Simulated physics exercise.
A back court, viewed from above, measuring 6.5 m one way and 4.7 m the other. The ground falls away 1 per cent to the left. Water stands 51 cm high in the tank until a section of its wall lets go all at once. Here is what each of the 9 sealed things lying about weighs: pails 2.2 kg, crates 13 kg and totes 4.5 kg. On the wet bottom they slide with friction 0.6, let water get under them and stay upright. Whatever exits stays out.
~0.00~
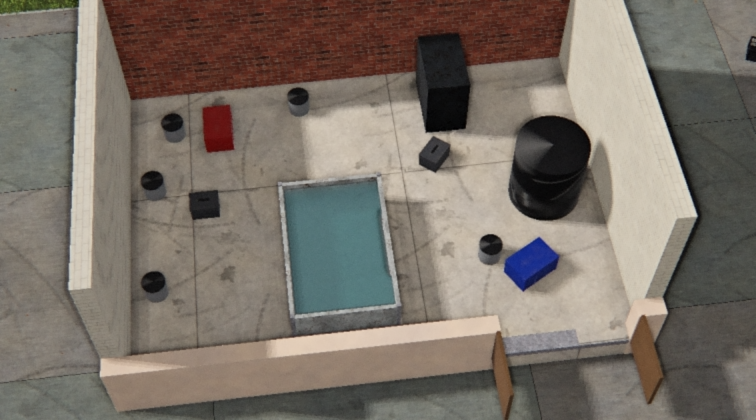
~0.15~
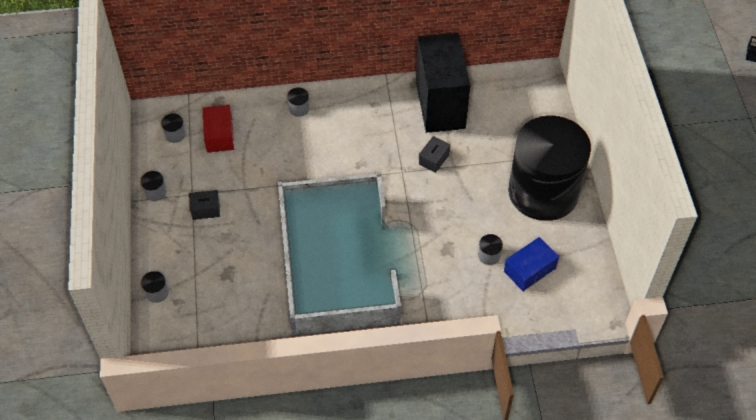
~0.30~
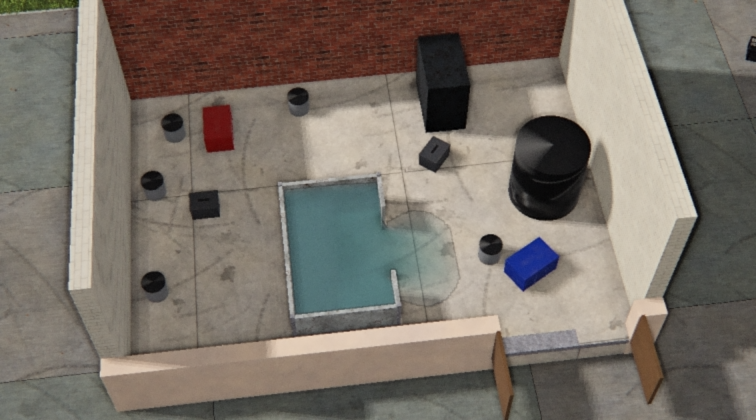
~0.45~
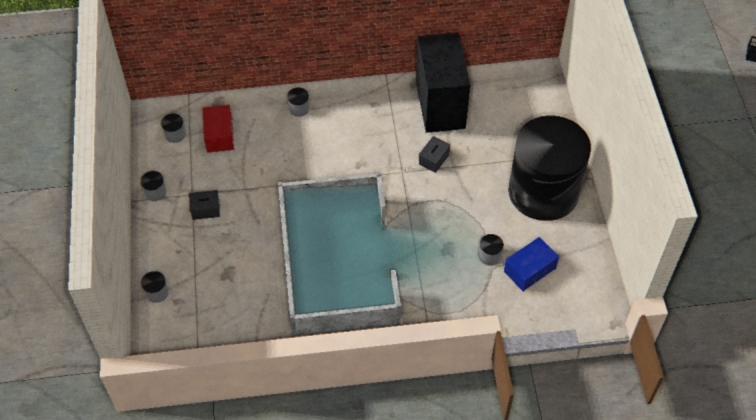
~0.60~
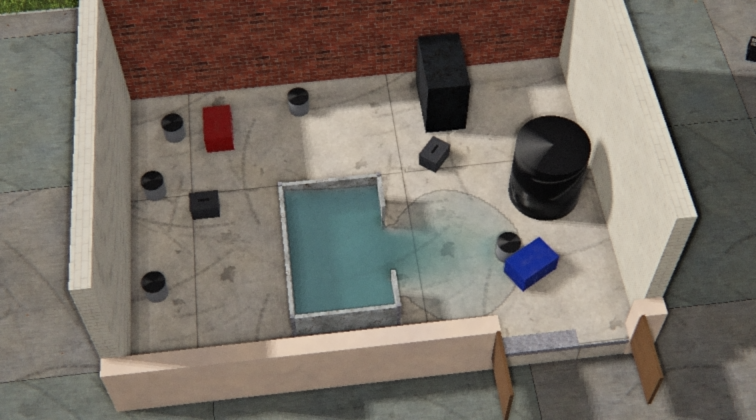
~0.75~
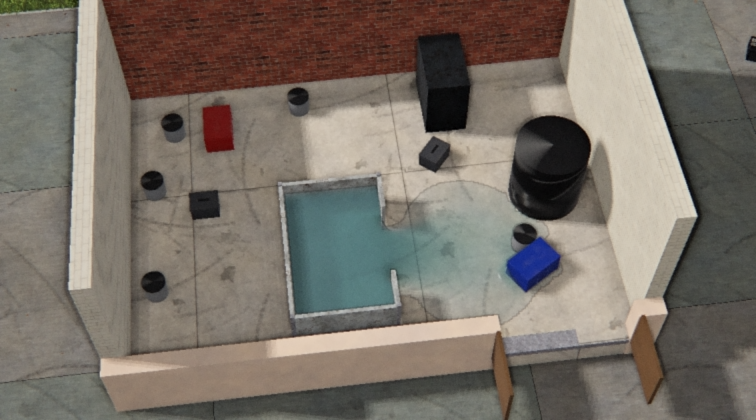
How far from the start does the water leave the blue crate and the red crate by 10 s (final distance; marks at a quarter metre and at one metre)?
Result - blue crate: Large displacement; red crate: Almost no movement.
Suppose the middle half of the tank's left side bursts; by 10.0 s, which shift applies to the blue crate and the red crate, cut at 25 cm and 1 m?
Blue crate: Essentially stationary; red crate: Displaced far.
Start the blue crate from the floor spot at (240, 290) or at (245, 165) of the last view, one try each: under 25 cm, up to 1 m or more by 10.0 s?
Taken in turn, it stays almost motionless and then stays almost motionless.
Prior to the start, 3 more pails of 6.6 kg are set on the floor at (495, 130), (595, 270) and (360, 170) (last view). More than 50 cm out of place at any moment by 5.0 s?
Lab note - in order: Above threshold / above threshold / below threshold.
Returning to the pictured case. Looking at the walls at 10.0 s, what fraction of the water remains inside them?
Close to 62 in a hundred parts remain.
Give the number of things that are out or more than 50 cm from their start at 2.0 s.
At that moment it comes to 2.
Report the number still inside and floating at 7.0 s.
The number is 1.
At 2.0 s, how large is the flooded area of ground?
Roughly 13 m2 of it is wet.
After 2.0 s the blue crate is near (619, 289), 1.2 m from its start, afloat; the red crate is near (217, 122), 0.0 m from its start, aground; 0 of 9 are out; 1 afloat.
After 4.5 s the blue crate has gone out; the red crate is near (217, 122), 0.0 m from its start, aground; 1 of 9 are out; 1 afloat.
After 7.0 s the blue crate has gone out; the red crate is near (217, 122), 0.0 m from its start, aground; 1 of 9 are out; 1 afloat.
After 10.0 s the blue crate has gone out; the red crate is near (217, 122), 0.0 m from its start, aground; 1 of 9 are out; 1 afloat.
